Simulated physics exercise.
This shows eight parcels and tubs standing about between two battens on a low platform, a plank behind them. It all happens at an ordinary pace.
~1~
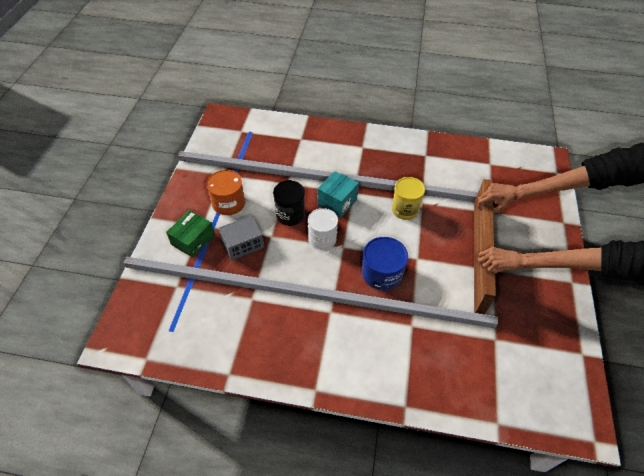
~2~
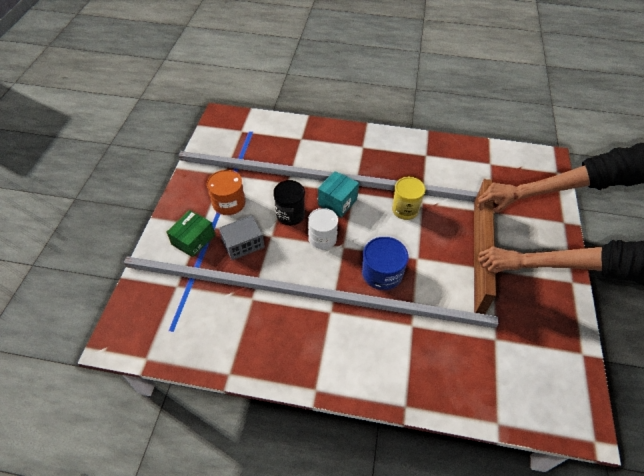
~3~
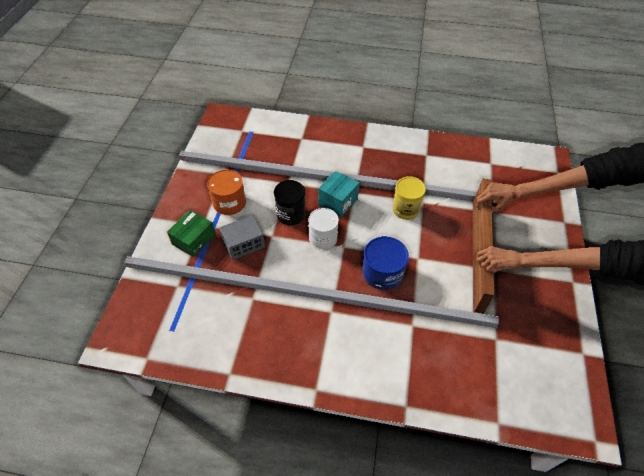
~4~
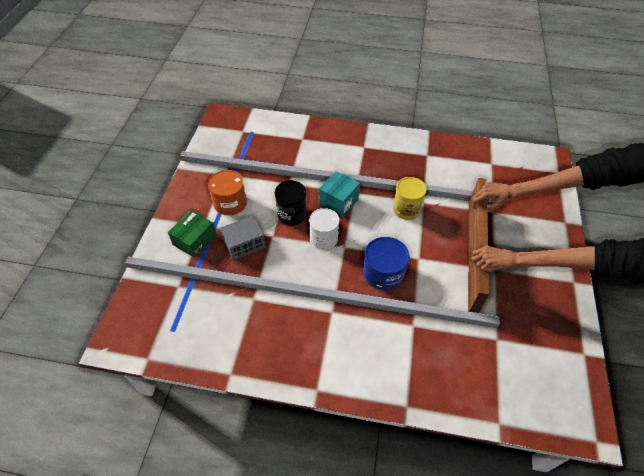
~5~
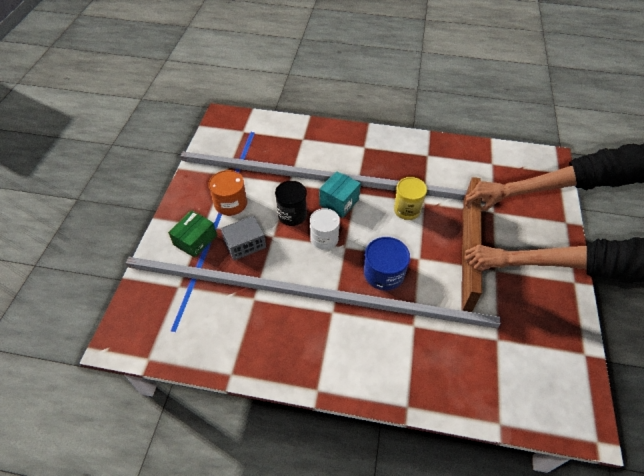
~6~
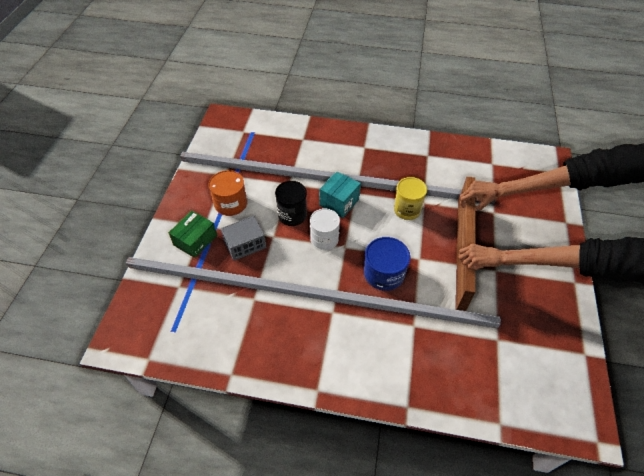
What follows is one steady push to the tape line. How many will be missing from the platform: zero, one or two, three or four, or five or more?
The number that fall off is one or two.
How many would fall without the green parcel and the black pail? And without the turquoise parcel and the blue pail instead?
It would be 0 and 0.
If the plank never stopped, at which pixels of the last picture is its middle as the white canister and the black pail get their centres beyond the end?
For the white canister at (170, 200), for the black pail at (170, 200).
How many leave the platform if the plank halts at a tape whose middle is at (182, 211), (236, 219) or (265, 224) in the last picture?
Try by try, 4, 0 and 0.
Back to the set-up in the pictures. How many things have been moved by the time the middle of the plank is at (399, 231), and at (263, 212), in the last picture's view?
First 2, then 8.
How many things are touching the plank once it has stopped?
It touches 4.
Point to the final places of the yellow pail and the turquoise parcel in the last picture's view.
Near (219, 167) and (194, 166).
Soon after, none off yet; green parcel at rest near (193, 234); orange canister at rest near (229, 193); grey crate at rest near (244, 238).
Then, none off yet; green parcel at rest near (193, 234); orange canister at rest near (229, 193); grey crate moved a little near (239, 235).
By the end, the number that fall off is one or two; fallen, green parcel.
